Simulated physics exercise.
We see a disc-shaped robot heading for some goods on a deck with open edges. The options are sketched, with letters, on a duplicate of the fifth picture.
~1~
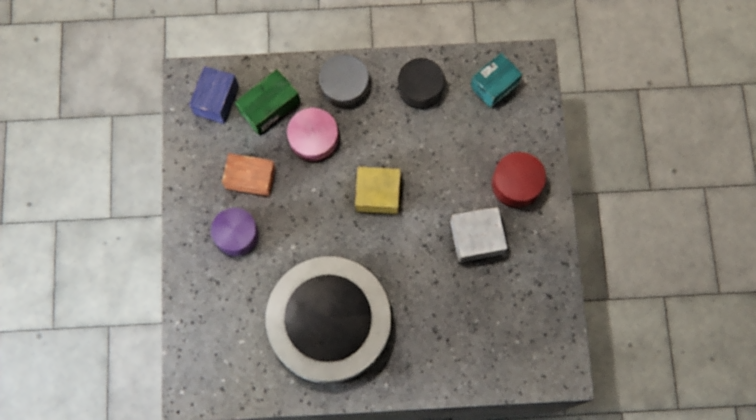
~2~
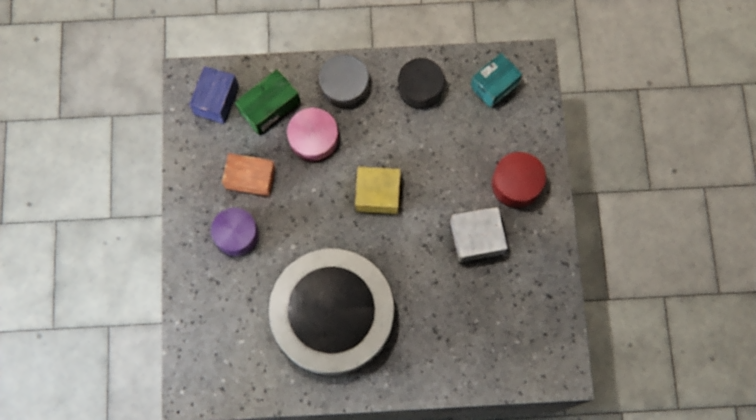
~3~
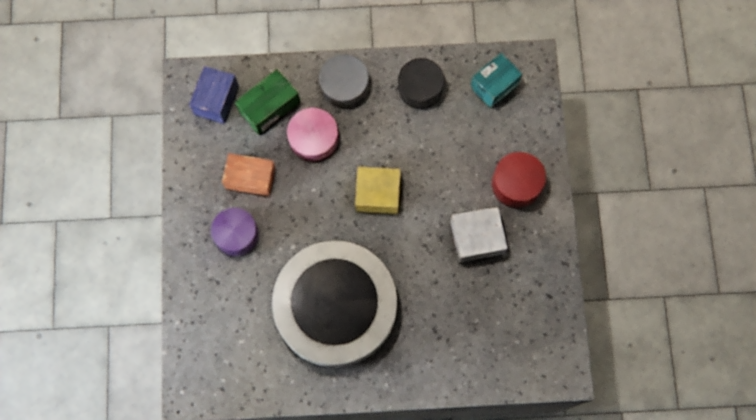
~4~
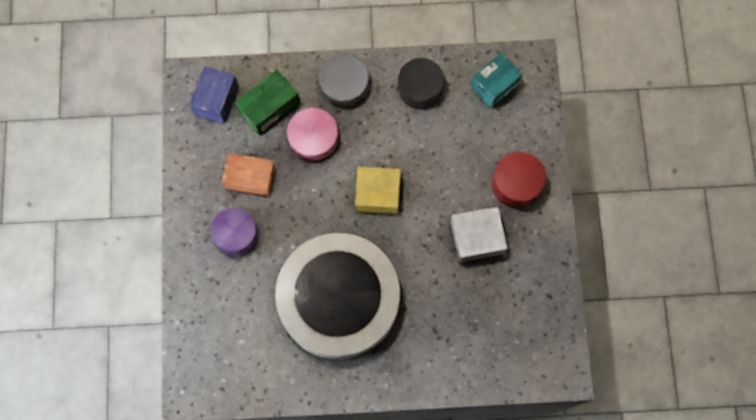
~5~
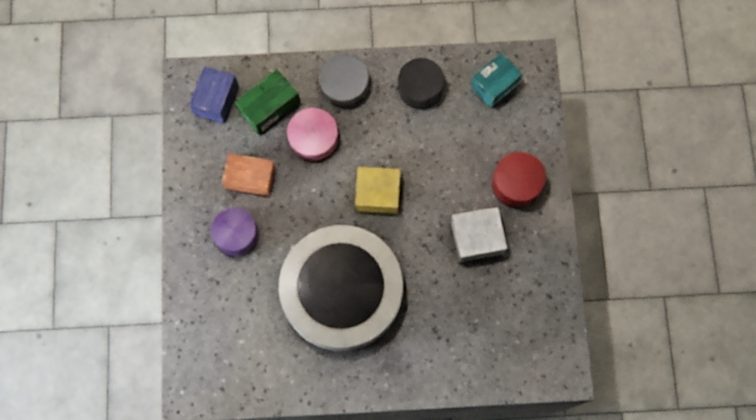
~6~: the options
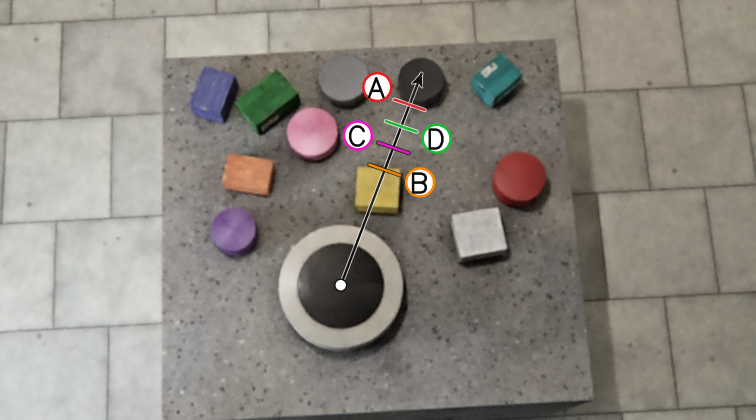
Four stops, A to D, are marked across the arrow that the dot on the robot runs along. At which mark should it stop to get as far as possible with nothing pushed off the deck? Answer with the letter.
The farthest safe stop is C.
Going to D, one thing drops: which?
It is the black pail.
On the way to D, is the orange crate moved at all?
No.
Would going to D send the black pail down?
By then, yes.
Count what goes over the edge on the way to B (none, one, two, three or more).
In all, none.
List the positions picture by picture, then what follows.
The first picture shows pink canister (313, 135); purple canister (235, 232); white crate (478, 235).
The second picture shows robot (332, 312); orange crate (249, 175).
The third picture shows robot (335, 304); black pail (421, 84).
The fourth picture shows robot (338, 296); blue crate (214, 95).
The fifth picture shows robot (341, 288); green parcel (268, 102); grey pail (344, 82); pink canister (313, 135).
On the marked copy, A at (410, 105); B at (385, 170); C at (393, 148); D at (402, 127); the arrow from (341, 285) to (422, 74); the white dot at (341, 285).
With C. Early on, robot (361, 237); yellow crate (387, 166); grey pail (344, 82).
Further on, robot (380, 186); black pail (422, 80); yellow crate (405, 117).
At the end, robot (393, 153); black pail (434, 48); yellow crate (418, 85); nothing has fallen.
As for the rest, A drops the black pail; B is safe but short; D drops the black pail.
